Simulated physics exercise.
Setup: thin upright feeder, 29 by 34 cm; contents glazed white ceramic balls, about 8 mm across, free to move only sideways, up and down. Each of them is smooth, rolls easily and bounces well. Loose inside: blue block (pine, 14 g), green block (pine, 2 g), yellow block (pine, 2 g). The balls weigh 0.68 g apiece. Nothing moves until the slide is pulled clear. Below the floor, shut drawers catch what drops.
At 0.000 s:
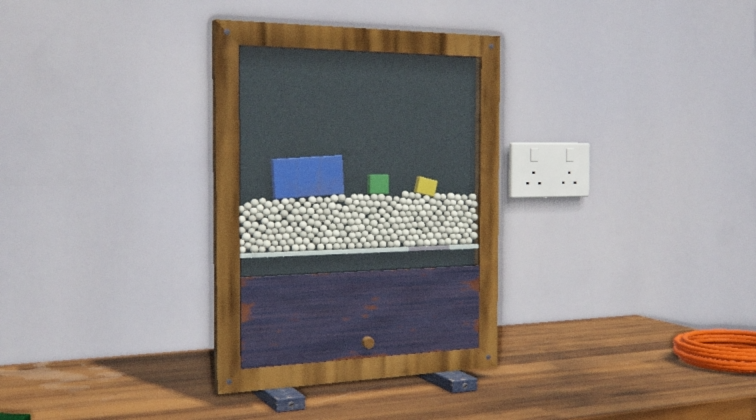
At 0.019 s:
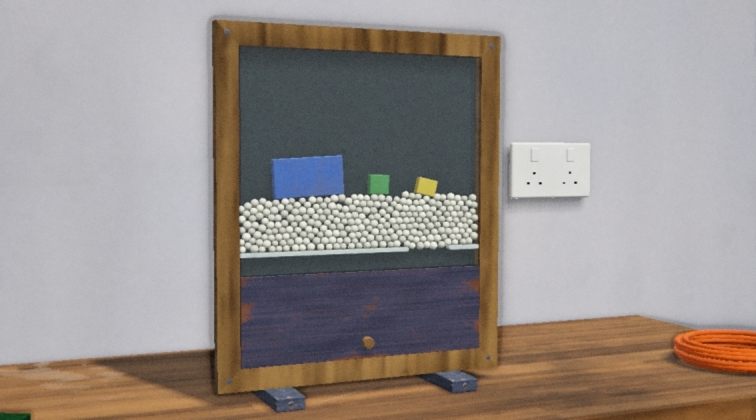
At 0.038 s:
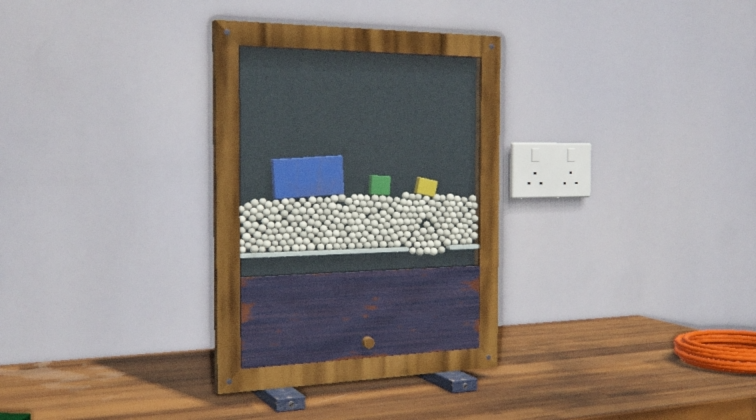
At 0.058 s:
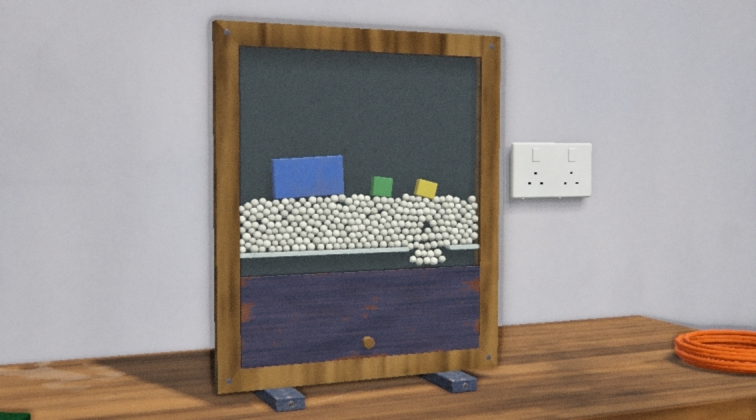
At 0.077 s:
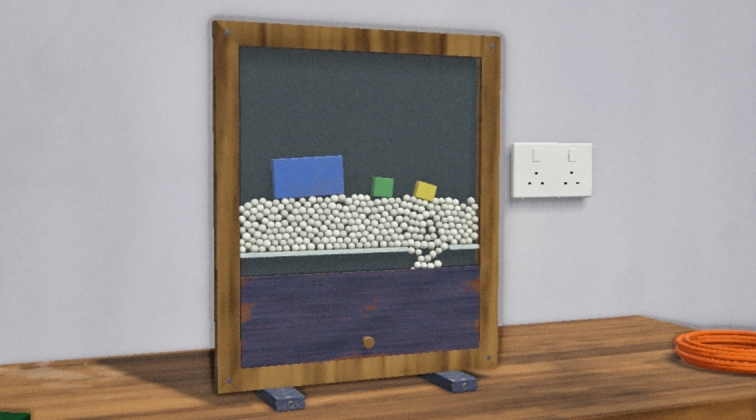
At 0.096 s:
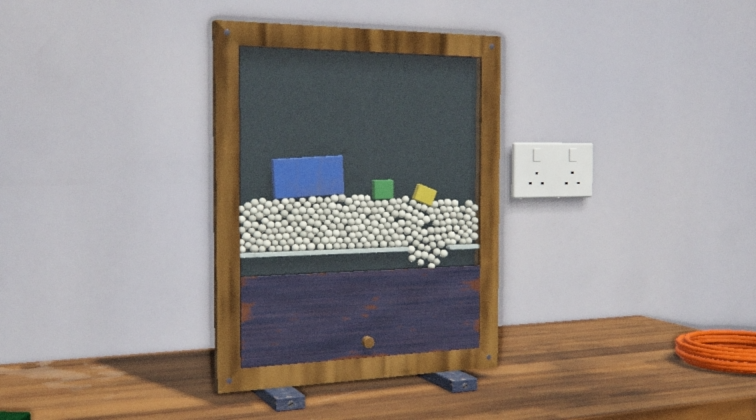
White balls in an upright wooden-framed case began dropping through a gap that opened toward the right of their shelf, and the small yellow block above sank slightly and tilted a little more.
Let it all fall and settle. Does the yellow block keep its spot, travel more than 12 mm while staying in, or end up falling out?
It ends up falling out.
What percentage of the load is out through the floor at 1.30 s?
Around 55 %.
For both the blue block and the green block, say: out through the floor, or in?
Blue block still there, green block gone.
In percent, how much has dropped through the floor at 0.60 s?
I'd say about 40 per cent.
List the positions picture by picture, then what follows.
The first frame shows about 270 balls; load centre (366, 222); blue block (308, 177) tilted 3°; green block (378, 184); yellow block (426, 187) tilted 13°; slide (403, 249) to (452, 247).
The second frame shows load centre (366, 222); 0 out.
The third frame shows load centre (366, 222); 5 out.
The fourth frame shows load centre (366, 223); 9 out.
The fifth frame shows load centre (362, 228); 15 out.
The sixth frame shows load centre (362, 228); 22 out; blue block (308, 177) tilted 3°; green block (383, 190); yellow block (424, 195) tilted 21°.
After 0.25 s, 25 % are out; blue block moved 0.1 cm; green block moved 3.3 cm tilted 16°; yellow block moved 4.8 cm tilted 30°.
After 0.60 s, 40 % are out; blue block moved 1.2 cm tilted 6°; green block below the floor; yellow block below the floor.
After 1.30 s, 55 % are out; blue block moved 12.2 cm tilted 5°; green block below the floor; yellow block below the floor.
Settled by 2.2 s, 60 % are out; blue block moved 14.8 cm tilted 42°; green block below the floor; yellow block below the floor.
